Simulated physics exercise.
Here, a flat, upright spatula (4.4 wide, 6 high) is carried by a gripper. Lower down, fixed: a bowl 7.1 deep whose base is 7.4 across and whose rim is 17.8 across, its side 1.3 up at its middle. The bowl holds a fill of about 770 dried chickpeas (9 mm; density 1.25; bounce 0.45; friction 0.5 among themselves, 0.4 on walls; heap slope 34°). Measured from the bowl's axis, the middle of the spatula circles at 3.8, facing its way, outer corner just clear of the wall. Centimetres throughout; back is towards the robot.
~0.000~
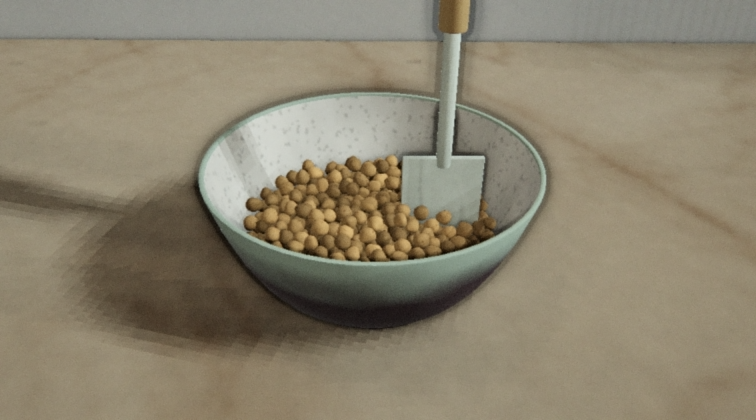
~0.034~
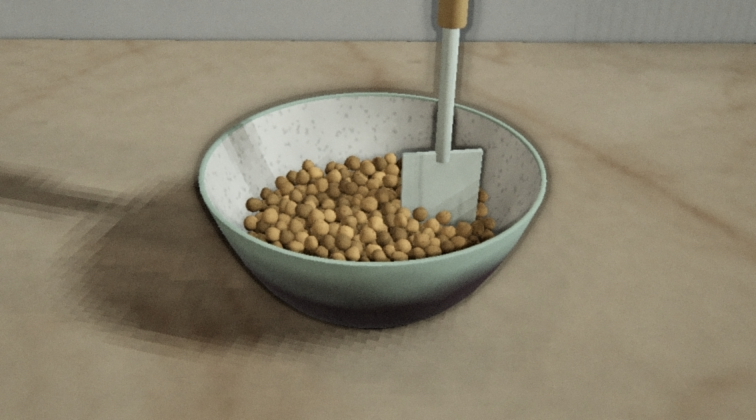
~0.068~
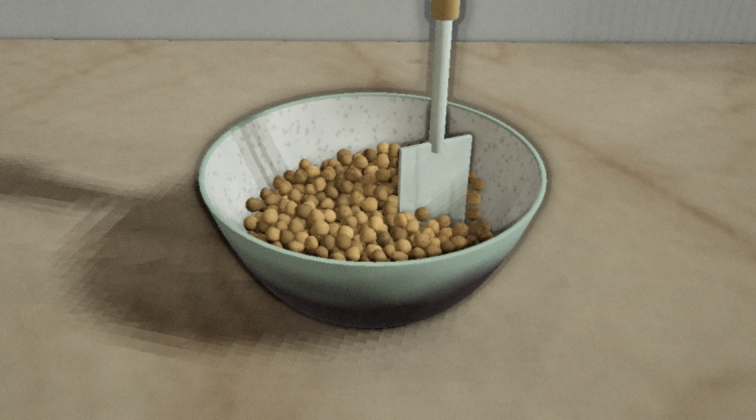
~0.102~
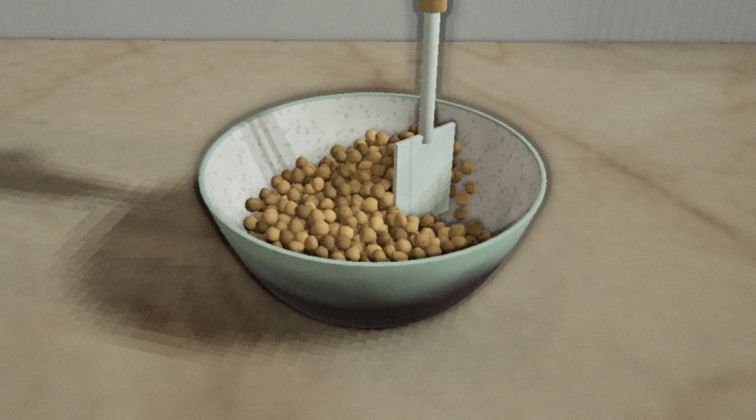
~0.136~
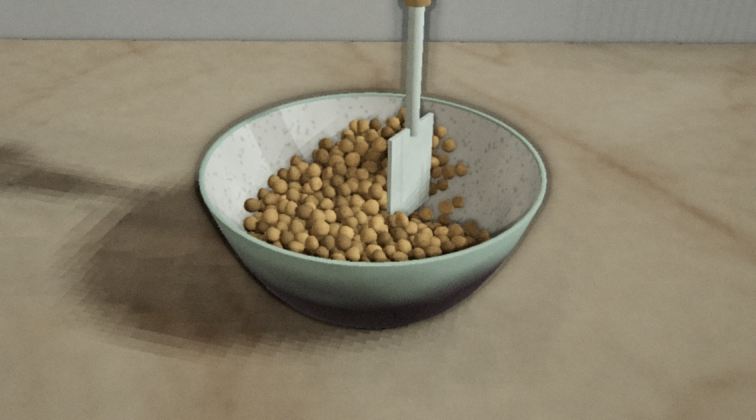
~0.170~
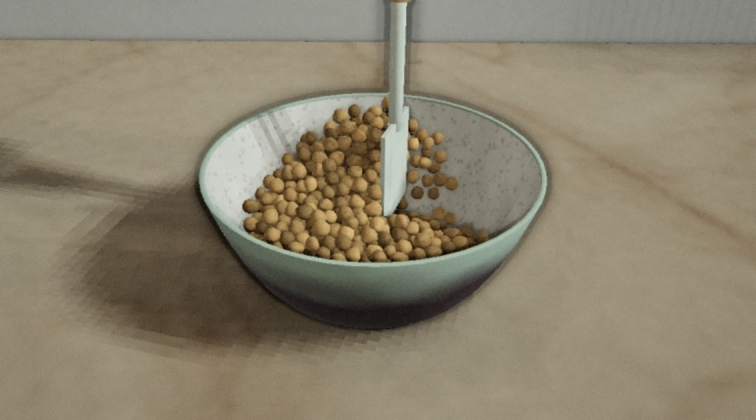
A bowl of chickpeas on a mottled surface, an upright spatula sweeping from the right towards the back, piling them up ahead.
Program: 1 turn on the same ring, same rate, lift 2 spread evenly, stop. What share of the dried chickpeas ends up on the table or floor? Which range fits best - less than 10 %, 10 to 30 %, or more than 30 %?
The range that fits is less than 10 %.
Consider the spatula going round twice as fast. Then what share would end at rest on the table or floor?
20 %.
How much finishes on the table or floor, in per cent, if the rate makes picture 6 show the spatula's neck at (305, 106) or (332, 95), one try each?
About 20 and 15 %.
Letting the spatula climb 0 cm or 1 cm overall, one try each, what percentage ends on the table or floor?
It comes to about 5 per cent and about 0 per cent.
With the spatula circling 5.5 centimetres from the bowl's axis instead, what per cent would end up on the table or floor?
It would be near 0 per cent.
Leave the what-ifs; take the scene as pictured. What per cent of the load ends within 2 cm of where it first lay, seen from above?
That comes to some 30 per cent.
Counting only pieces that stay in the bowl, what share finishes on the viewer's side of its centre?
Around 45 per cent of what the bowl keeps.
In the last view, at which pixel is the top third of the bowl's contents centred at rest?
Roughly pixel (416, 200).
After 0.41 s, 182° round, highest piece 9 above the table; 764 in the bowl, 1 on the table or floor, 1 in flight or on the tool.
After 0.65 s, 295° round, highest piece 8 above the table; 755 in the bowl, 7 on the table or floor, 4 in flight or on the tool.
After 0.97 s, 0° round, highest piece 6 above the table; 754 in the bowl, 12 on the table or floor.
After 1.67 s, 0° round, highest piece 6 above the table; 754 in the bowl, 12 on the table or floor.
At rest, 754 in the bowl, 12 on the table or floor. That is 2 % on the table or floor.
